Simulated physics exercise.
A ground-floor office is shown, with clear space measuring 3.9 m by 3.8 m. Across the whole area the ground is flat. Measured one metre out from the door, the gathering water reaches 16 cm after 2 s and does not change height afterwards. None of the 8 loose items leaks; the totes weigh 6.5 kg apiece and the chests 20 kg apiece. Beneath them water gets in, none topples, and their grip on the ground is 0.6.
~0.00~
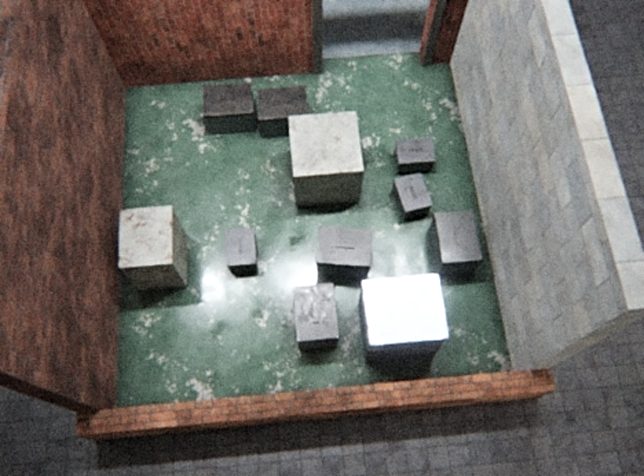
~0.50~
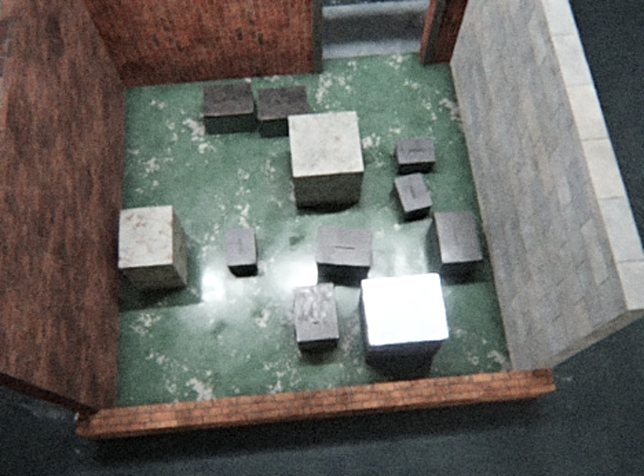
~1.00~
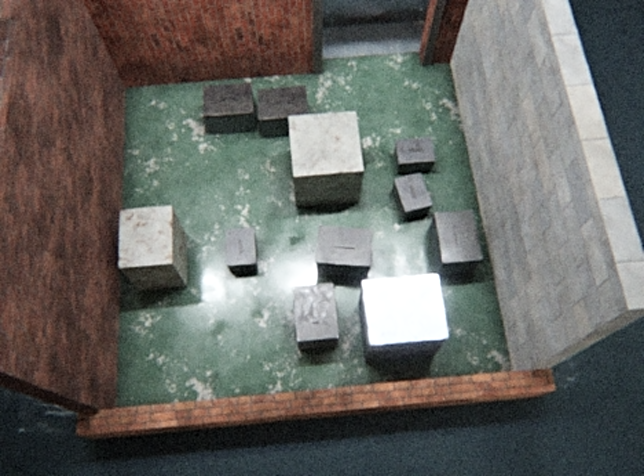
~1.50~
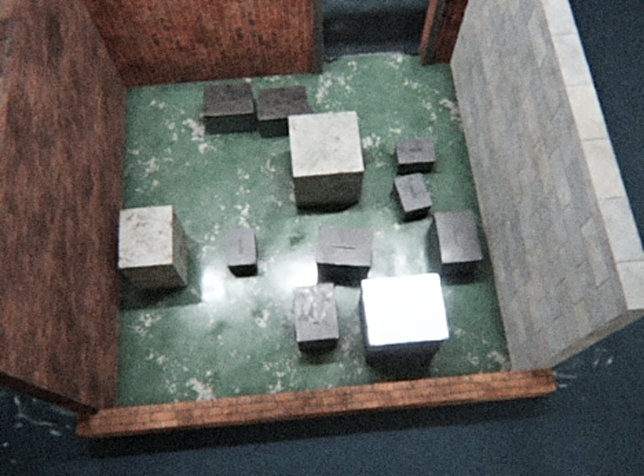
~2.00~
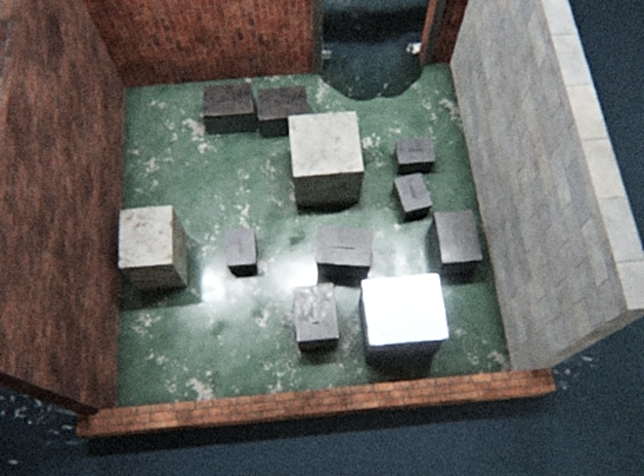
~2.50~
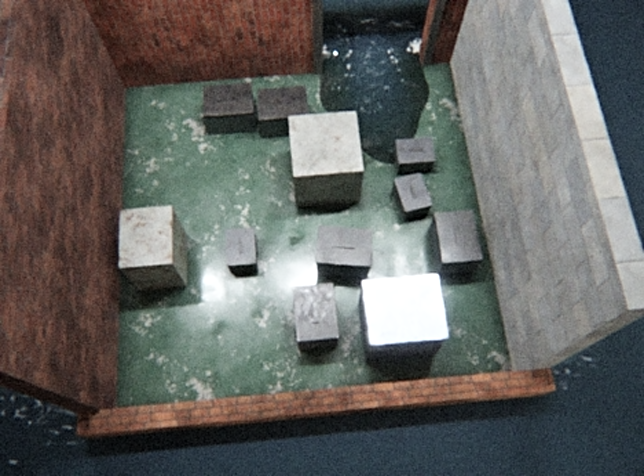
A roofless room with red-brick walls at the left and back and a pale block wall at the right is seen from high above by a still camera. Grey and dark boxes, a large pale one and a glaring white one stand on its mottled green floor. Dark water covers the grey paving outside, then pours through the back doorway and spreads towards the boxes, which stay put.
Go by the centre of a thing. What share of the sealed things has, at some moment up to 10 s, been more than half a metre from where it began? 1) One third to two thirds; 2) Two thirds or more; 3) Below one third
The answer is 1.
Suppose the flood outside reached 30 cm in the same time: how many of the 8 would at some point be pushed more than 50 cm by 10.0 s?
The count would be 7.
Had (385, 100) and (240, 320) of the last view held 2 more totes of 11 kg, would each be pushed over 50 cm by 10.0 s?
Above the limit, then inside the limit.
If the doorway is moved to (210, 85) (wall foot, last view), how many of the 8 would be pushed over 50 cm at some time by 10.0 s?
The count would be 2.
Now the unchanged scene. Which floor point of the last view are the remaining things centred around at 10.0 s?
The centre is close to (330, 248).
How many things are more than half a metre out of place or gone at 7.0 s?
I get 2.
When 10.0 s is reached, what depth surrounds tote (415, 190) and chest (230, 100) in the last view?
First about 13 cm, second about 4 cm.
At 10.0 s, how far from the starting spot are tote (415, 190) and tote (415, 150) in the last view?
They've ended up 140 cm and 120 cm away, in that order.
After 3.5 s 0 of 8 are over 50 cm from their spots; 0 afloat.
After 4.5 s 1 of 8 are over 50 cm from their spots; 1 afloat.
After 7.0 s 2 of 8 are over 50 cm from their spots; 2 afloat.
After 10.0 s 3 of 8 are over 50 cm from their spots, and 3 have been at some point; 3 afloat.
